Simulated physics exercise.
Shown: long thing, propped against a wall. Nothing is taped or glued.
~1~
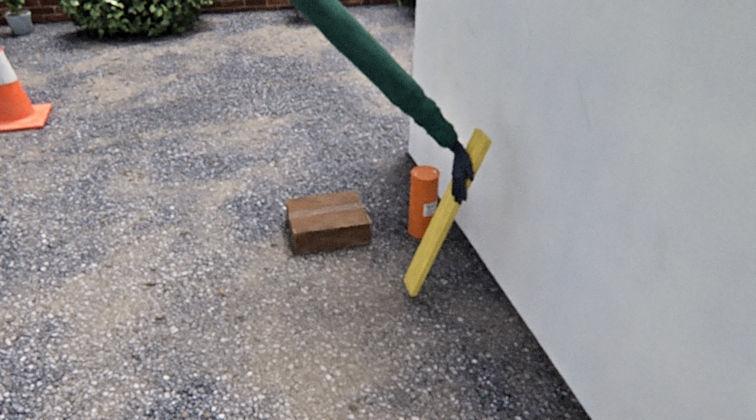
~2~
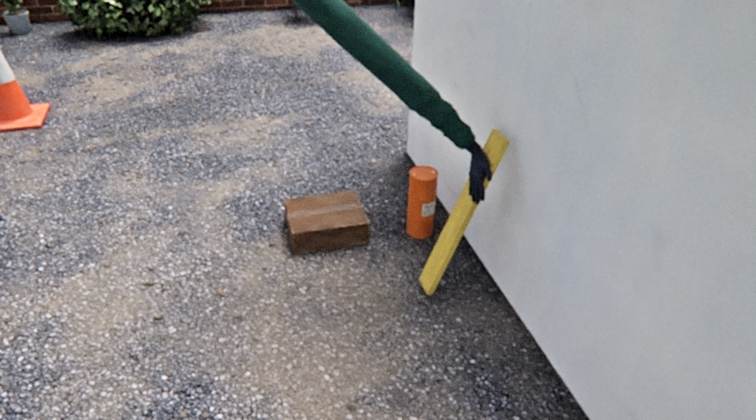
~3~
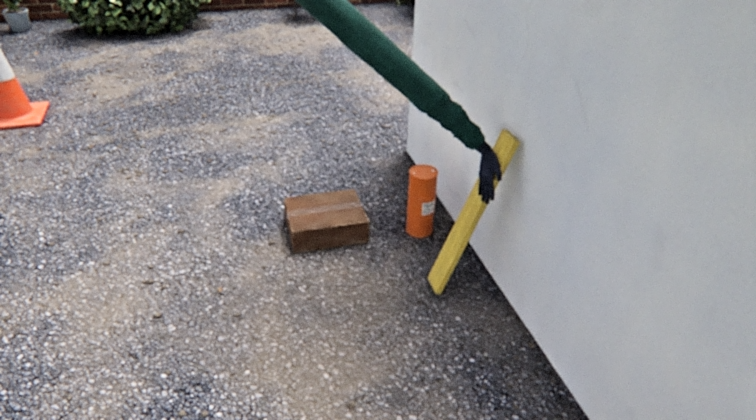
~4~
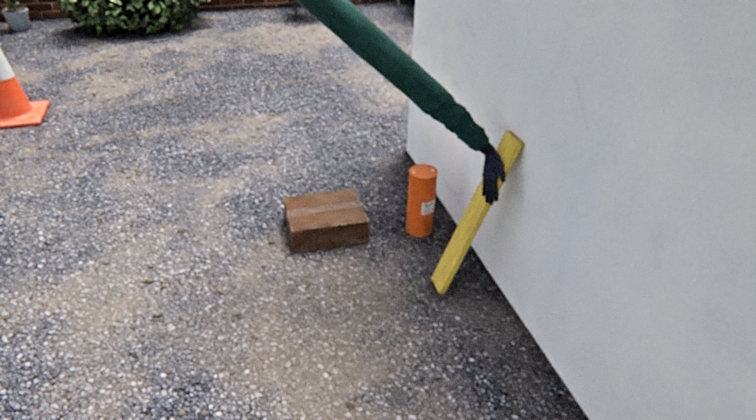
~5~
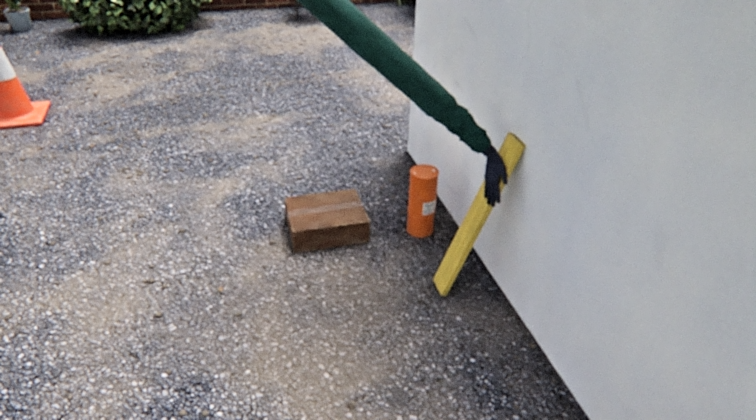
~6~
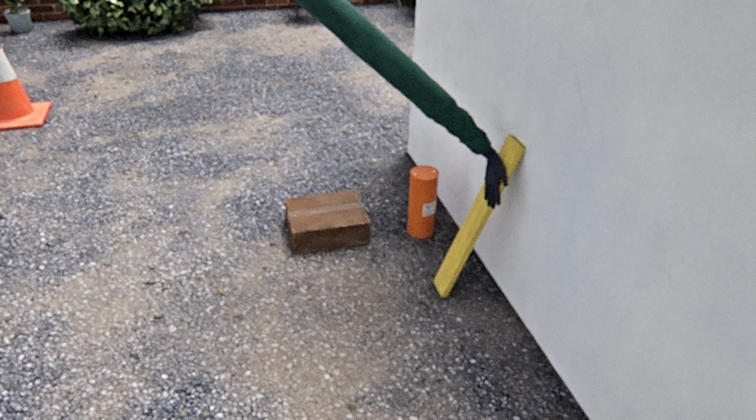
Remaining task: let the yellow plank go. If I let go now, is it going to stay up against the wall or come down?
It'll stay up.
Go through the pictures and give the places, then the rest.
In the first picture, on its way; yellow plank (444, 217); orange canister (423, 202).
In the second picture, on its way; yellow plank (461, 216); orange canister (422, 203).
In the third picture, on its way; yellow plank (470, 216); orange canister (422, 201).
In the fourth picture, on its way; yellow plank (474, 217); orange canister (421, 201).
In the fifth picture, leant on the wall, still held; yellow plank (475, 219); orange canister (422, 201).
In the sixth picture, leant on the wall, still held; yellow plank (476, 220); orange canister (422, 202).
Then, 0.40 s after the last picture, nothing has stirred.
Then, 0.90 s after the last picture, yellow plank resting near (476, 221).
At rest, all 3 in place. Seen from the same camera at the end, yellow plank near (476, 221). The plank holds.
